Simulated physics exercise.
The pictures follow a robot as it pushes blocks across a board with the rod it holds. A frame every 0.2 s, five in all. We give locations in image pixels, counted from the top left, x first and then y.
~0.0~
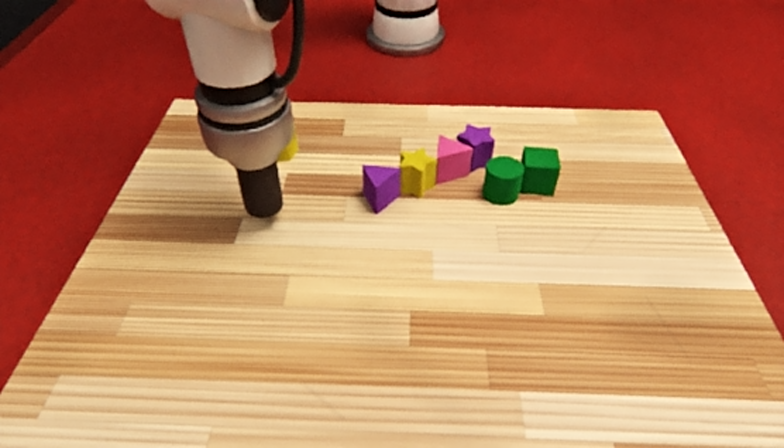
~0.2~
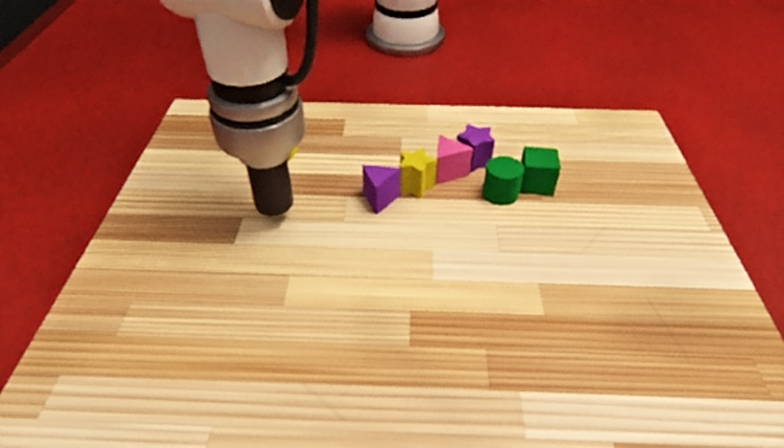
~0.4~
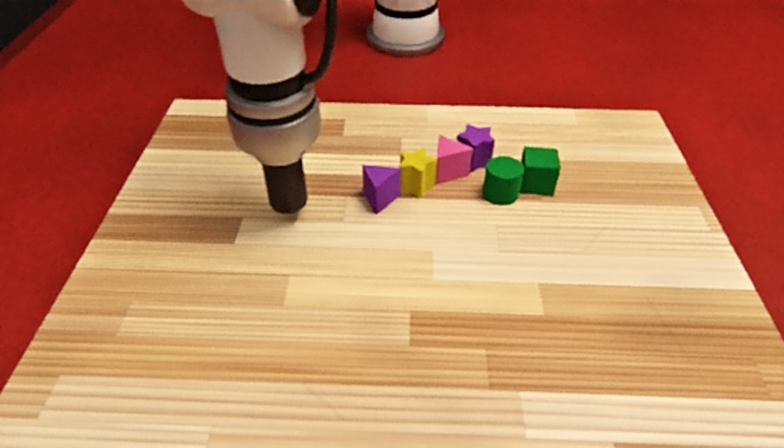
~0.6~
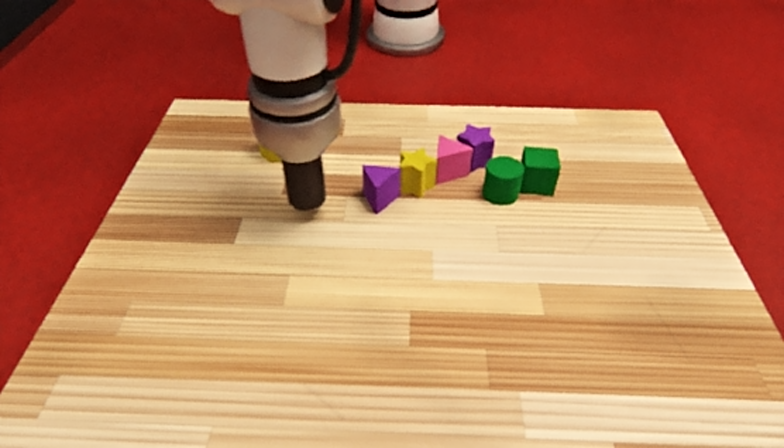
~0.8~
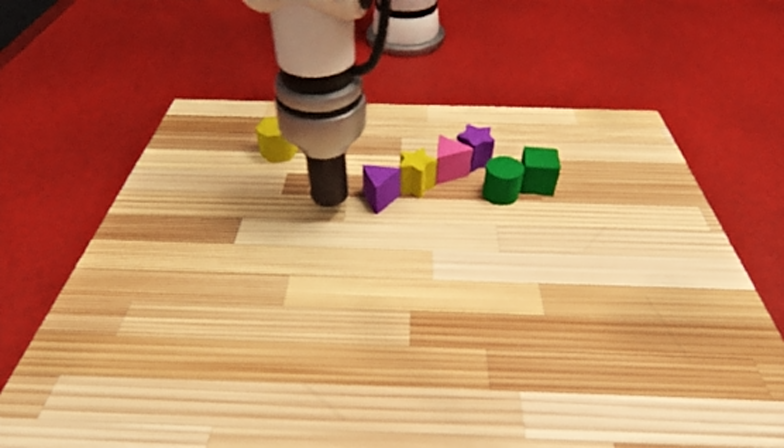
Robot arm with a dark rod sliding right across a wooden board toward still, colourful blocks, uncovering a yellow block behind it.
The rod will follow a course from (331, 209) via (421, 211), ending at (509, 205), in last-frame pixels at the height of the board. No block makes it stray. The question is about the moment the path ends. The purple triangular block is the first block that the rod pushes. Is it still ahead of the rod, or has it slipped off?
When the path ends, it will lie beside or behind the rod.
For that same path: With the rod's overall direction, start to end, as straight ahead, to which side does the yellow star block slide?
Left.
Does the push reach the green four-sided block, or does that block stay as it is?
It will be nudged away from its spot.
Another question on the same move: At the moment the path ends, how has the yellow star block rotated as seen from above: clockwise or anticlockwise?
It goes clockwise.
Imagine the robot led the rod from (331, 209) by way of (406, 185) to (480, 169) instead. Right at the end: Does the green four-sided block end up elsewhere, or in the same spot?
Here the green four-sided block moves off its spot.
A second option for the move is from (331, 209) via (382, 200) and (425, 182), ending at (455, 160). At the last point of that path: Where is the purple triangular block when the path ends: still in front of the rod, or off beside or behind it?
Gone from the front.
The first path, step by step. One third of the way, rod at (392, 198); purple triangular block at (414, 169), turned 40° anticlockwise; yellow star block at (431, 151), turned 20° clockwise.
Two thirds of the way, rod at (453, 196); purple triangular block at (418, 164), turned 70° anticlockwise; yellow star block at (434, 148), turned 35° clockwise.
At the end, rod at (511, 191); purple triangular block at (418, 164), turned 70° anticlockwise; yellow star block at (434, 148), turned 35° clockwise; green circular block at (534, 160); green four-sided block at (563, 149), turned 20° anticlockwise.
